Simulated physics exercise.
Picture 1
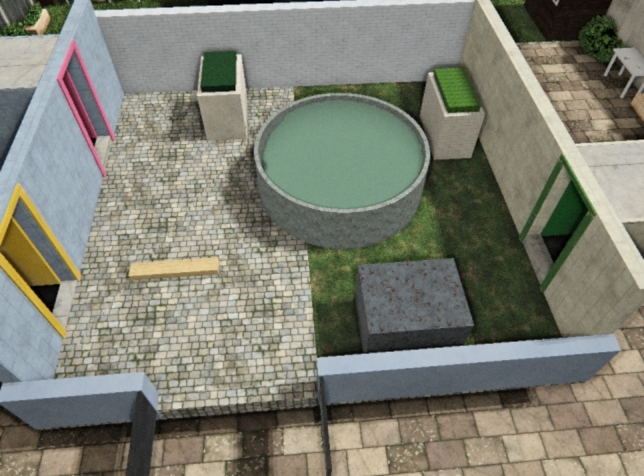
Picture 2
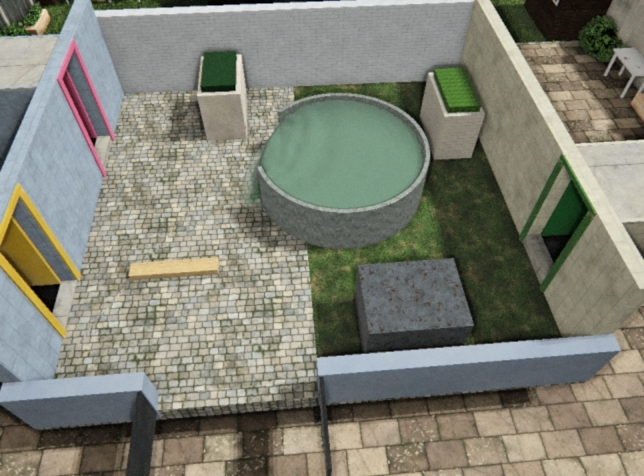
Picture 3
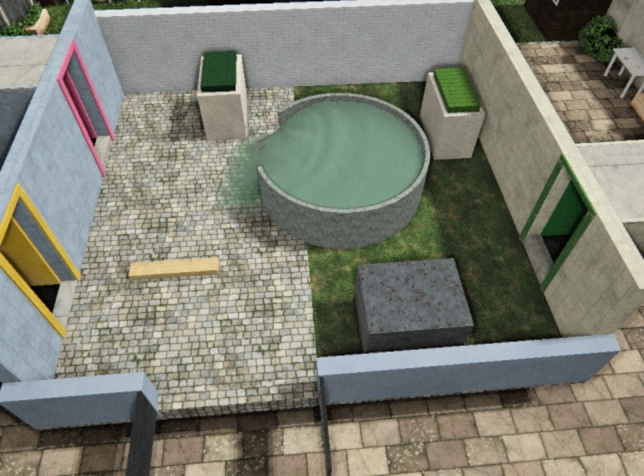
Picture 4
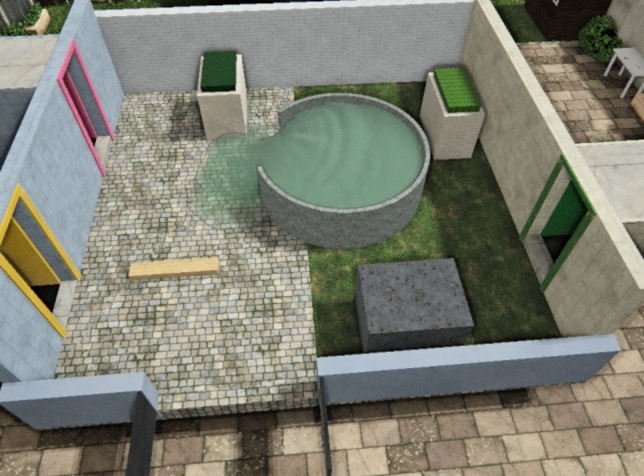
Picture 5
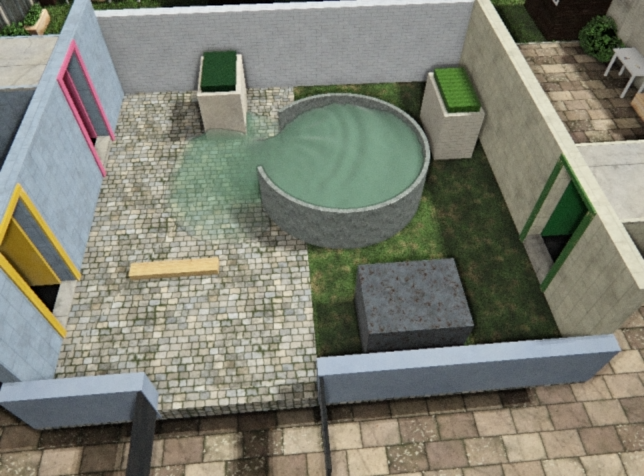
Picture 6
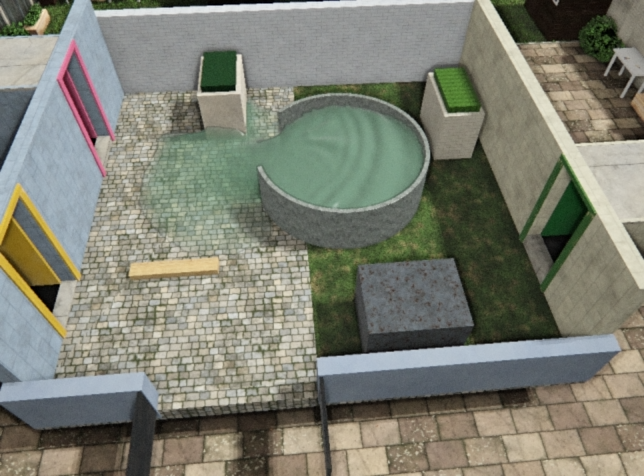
A large round stone pool of green water stands toward the back of a walled courtyard, seen from high above by a still camera. Pale cobbles and a low wooden beam lie to the left, beside pink and yellow doorways, with grass, a dark block and a green doorway right. The water lies still, then pours through a gap in the pool's left side, rippling and spreading leftward across the cobbles.
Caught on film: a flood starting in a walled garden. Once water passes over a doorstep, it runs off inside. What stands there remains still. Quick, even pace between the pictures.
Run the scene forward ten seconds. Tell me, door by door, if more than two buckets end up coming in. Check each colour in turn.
Outcome: Green door: Does not exceed it. Yellow door: Exceeds it. Pink door: Exceeds it.
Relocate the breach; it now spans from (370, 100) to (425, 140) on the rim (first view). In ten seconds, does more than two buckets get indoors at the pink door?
Pink door: Stays within it.
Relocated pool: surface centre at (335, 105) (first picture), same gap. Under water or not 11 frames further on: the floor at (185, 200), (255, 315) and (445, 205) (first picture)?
Soaked, spared, spared.
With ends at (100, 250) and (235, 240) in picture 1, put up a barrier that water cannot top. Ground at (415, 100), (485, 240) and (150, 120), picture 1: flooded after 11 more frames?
Taking the points in order - unwetted, unwetted, wetted.
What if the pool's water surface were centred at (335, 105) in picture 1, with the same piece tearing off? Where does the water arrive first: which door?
The pink door.
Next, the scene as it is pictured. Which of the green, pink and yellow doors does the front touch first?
The pink one.
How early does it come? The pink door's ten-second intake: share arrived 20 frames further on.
By my reckoning, 80 percent.
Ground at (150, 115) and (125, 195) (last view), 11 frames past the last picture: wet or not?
Taking them as listed, I'd call them soaked and soaked.
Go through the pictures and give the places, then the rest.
The first picture shows still water in the round pool at (342, 150).
In the second picture, the front is at (258, 208), out from the gap at (264, 162).
In the third picture, water pours out at (264, 165) and has run to (227, 212).
In the fourth picture, the front is at (197, 212), out from the gap at (264, 166).
In the fifth picture, water pours out at (264, 166) and has run to (248, 112).
In the sixth picture, water pours out at (264, 166) and has run to (165, 136).
A moment on, water covers 30 % of the floor; the green door not reached, the yellow door not reached, the pink door over two buckets in.
Next, water covers 40 % of the floor; the green door not reached, the yellow door under two buckets in, the pink door far over two buckets in.
Then, water covers 55 % of the floor; the green door not reached, the yellow door over two buckets in, the pink door far over two buckets in.
Later, water covers 80 % of the floor; the green door not reached, the yellow door far over two buckets in, the pink door far over two buckets in.
In the end, water covers 100 % of the floor; the green door wet at the sill, nothing in, the yellow door far over two buckets in, the pink door far over two buckets in.
